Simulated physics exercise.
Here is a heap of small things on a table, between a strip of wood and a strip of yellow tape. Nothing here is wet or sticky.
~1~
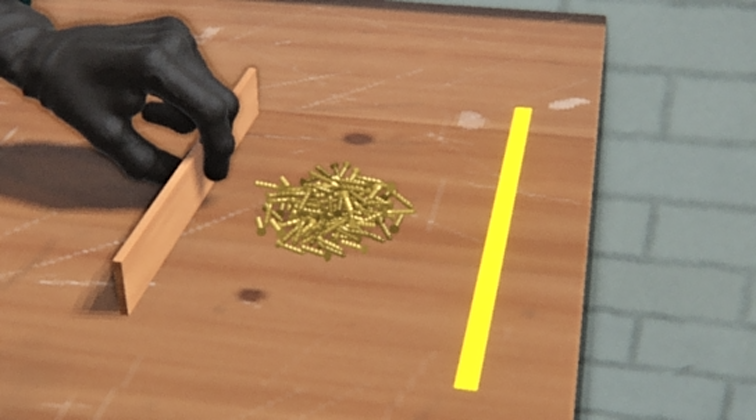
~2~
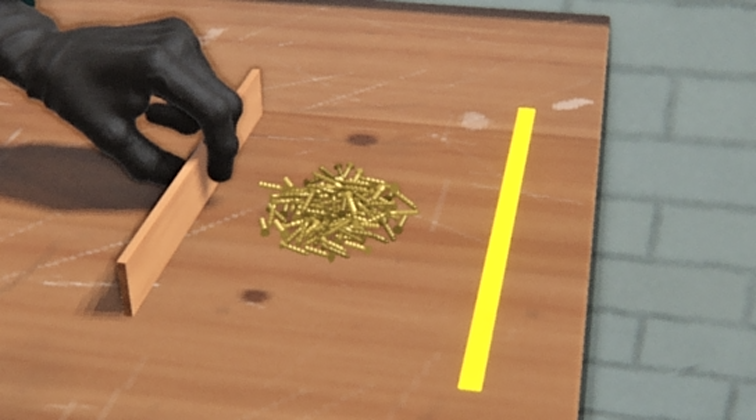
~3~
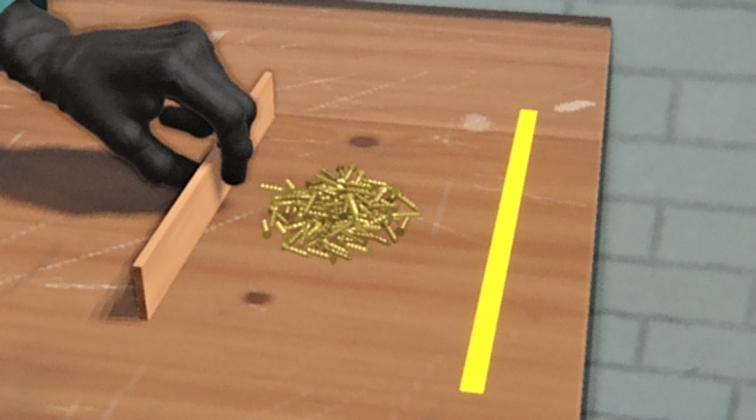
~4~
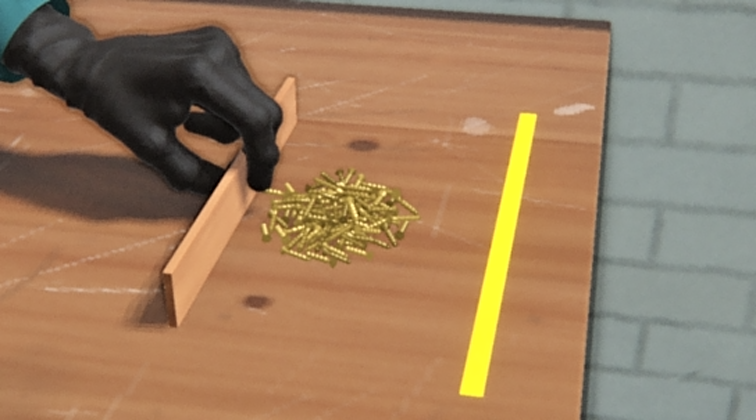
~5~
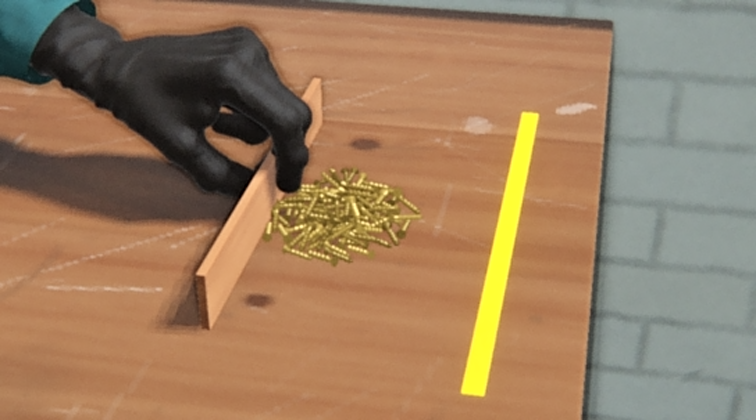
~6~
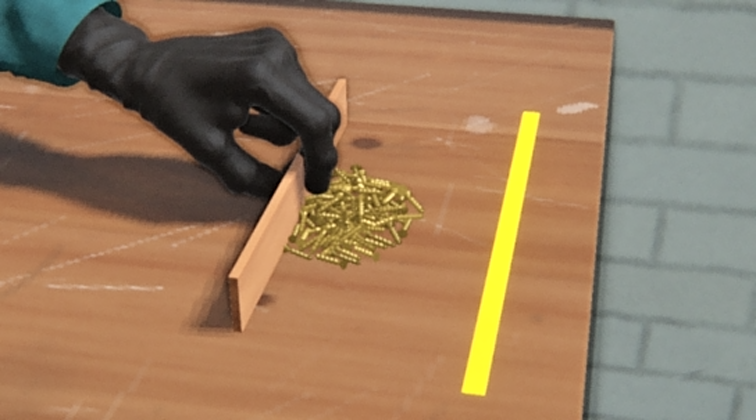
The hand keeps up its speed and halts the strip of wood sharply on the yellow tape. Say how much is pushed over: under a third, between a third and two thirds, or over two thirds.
The part that falls is less than a third.
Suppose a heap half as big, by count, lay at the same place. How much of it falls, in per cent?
Close to 0 per cent.
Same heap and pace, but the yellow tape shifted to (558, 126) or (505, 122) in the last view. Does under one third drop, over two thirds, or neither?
At the first place one to two thirds, at the second below one third.
Soon, strip of wood still moving, near (410, 174); heap all on the table, its front near (494, 241).
A while on, strip of wood stopped at the yellow tape; heap a small part over the edge.
Finally, strip of wood stopped at the yellow tape; heap a small part over the edge.
